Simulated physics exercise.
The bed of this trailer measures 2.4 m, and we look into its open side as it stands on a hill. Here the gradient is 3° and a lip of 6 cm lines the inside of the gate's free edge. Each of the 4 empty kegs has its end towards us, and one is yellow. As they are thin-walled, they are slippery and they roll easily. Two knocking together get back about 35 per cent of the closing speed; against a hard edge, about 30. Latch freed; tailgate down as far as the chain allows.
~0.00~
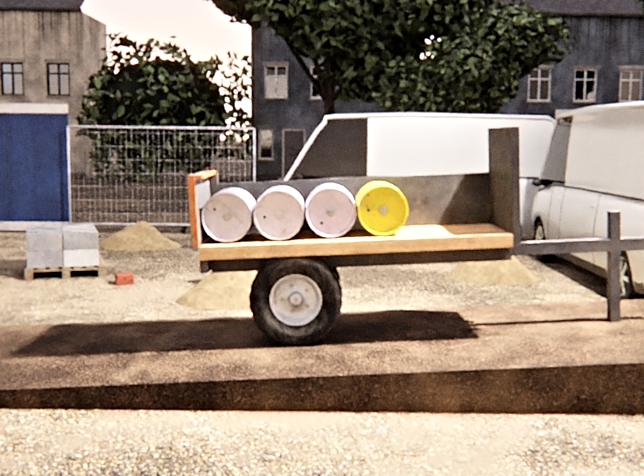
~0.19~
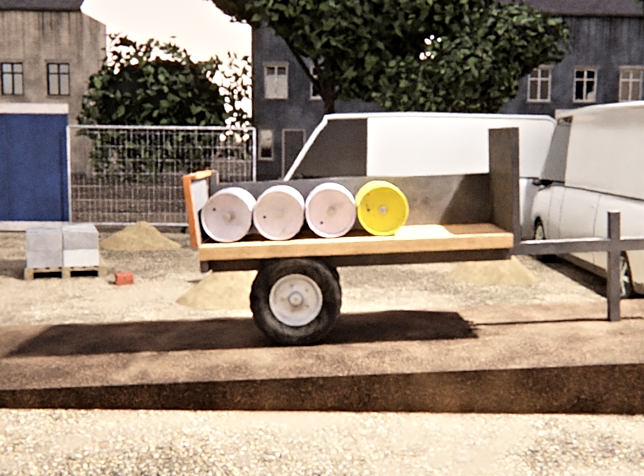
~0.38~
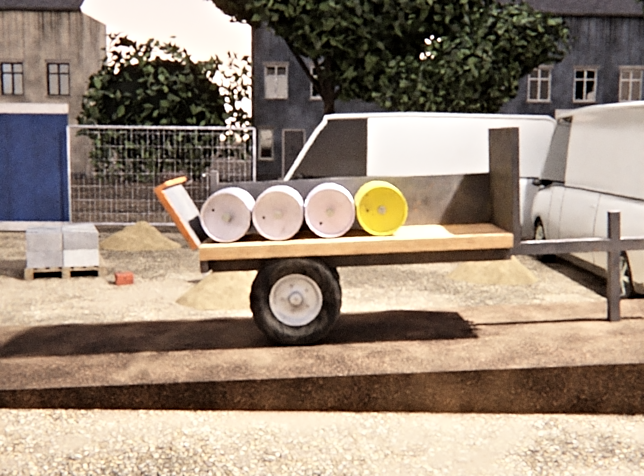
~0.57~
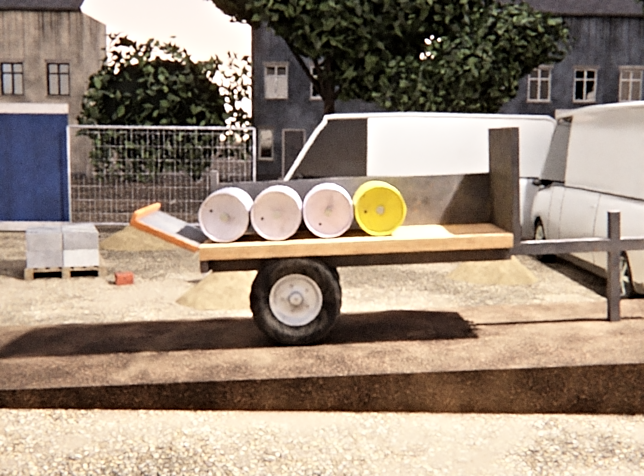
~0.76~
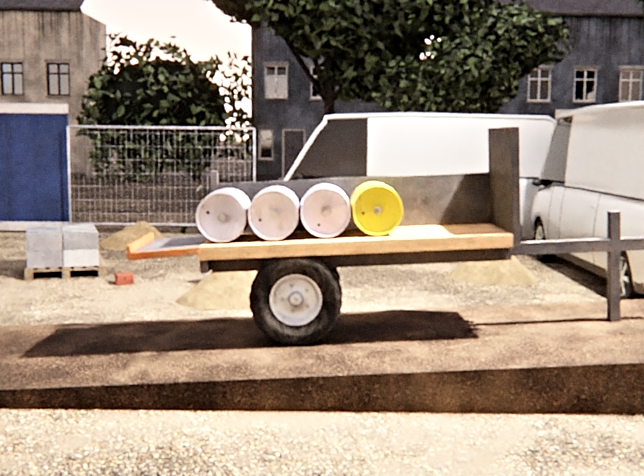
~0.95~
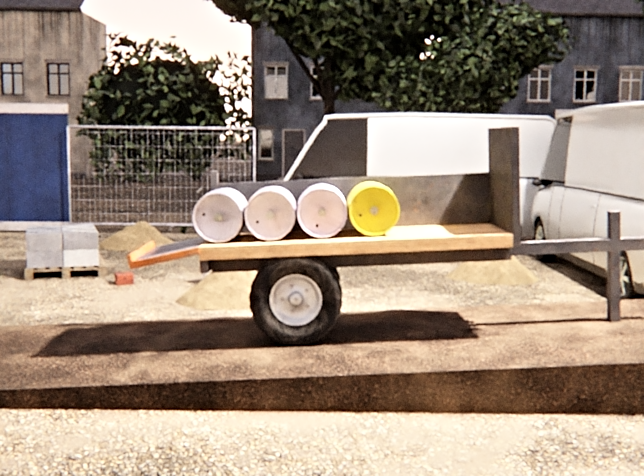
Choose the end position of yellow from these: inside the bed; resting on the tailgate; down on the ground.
My pick for yellow is down on the ground.
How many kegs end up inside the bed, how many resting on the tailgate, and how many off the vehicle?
0, 0, 4.
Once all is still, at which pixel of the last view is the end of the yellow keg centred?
Roughly (26, 329).
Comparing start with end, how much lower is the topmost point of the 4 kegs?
About 95 cm.
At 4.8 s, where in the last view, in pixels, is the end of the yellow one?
That would be about (106, 242) in pixels.
Then, 2.6 s in, yellow is on the bed, 80 cm short of the hinge, rolling left; 1 gone off the back.
Then, 4.8 s in, yellow is dropping off the gate; 4 gone off the back.
In the end (7.9 s), yellow is out on the ground; 4 gone off the back.
